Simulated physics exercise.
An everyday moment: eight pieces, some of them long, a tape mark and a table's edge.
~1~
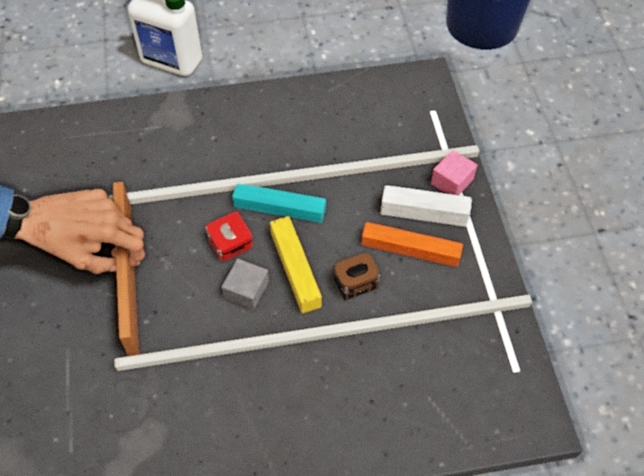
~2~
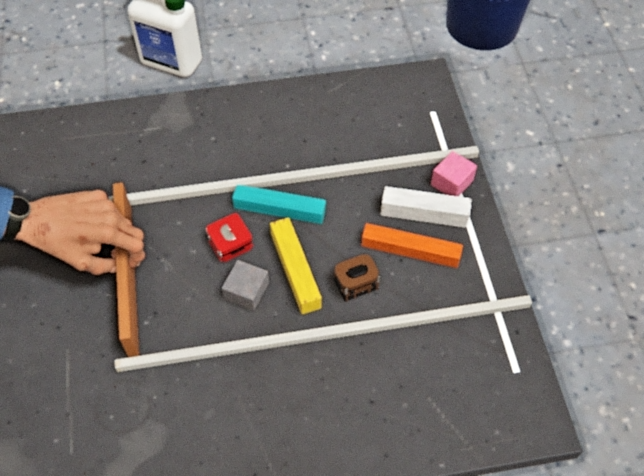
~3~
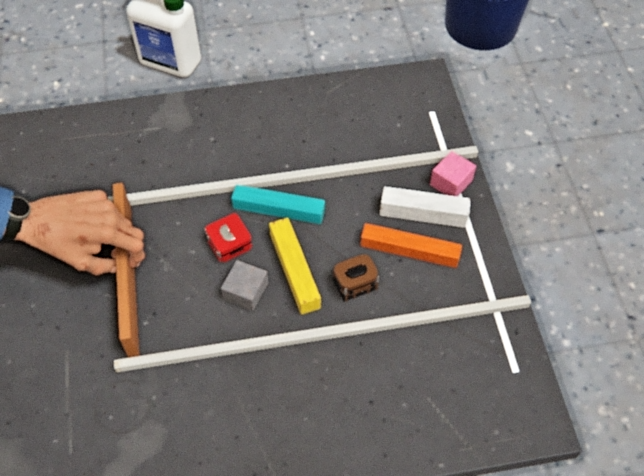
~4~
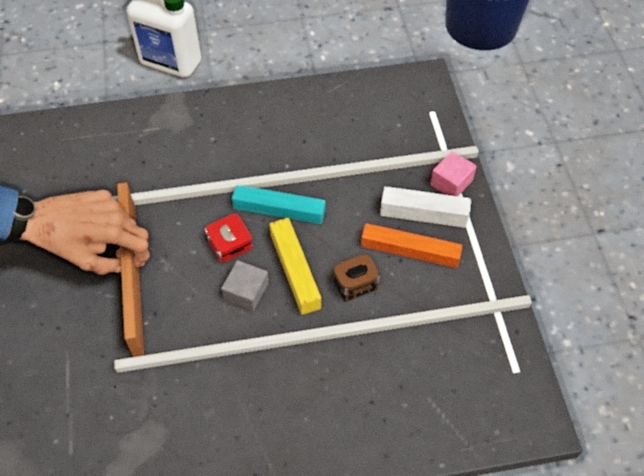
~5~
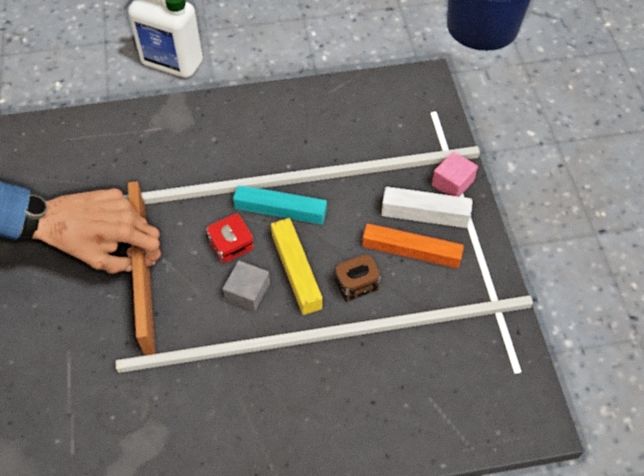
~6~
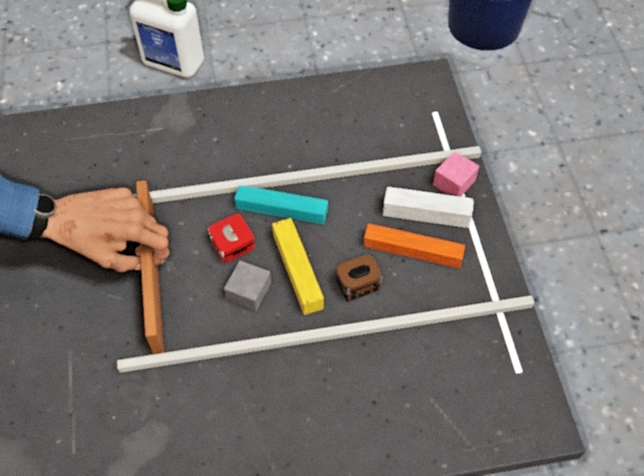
The footage shows a hand holding a wooden board upright between two white rails on a dark surface, with colourful blocks and bars lying ahead; after staying still, the hand slides the board slightly right, without touching the pieces.
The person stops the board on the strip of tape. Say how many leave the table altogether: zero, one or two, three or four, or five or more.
In the end the number that fall off is five or more.
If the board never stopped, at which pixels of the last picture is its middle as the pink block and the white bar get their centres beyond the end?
About (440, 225), and (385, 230) for the other.
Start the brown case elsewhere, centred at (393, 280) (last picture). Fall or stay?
Then it drops off.
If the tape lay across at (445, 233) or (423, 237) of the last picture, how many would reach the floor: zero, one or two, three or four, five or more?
In that order: 3 or 4; one or two.
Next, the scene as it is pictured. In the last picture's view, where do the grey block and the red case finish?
The grey block stops around (497, 242); the red case around (486, 207).
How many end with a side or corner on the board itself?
It touches 2.
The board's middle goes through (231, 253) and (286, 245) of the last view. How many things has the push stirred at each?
The counts are 2 and 5.
Soon after, none off yet; pink block at rest near (456, 176); white bar at rest near (428, 207); orange bar at rest near (414, 246).
After that, none off yet; pink block at rest near (457, 174); white bar displaced about its own width near (491, 209); orange bar displaced a little near (473, 246).
In the end, the number that fall off is five or more; gone, turquoise stick, yellow bar, brown case, orange bar, white bar and pink block.
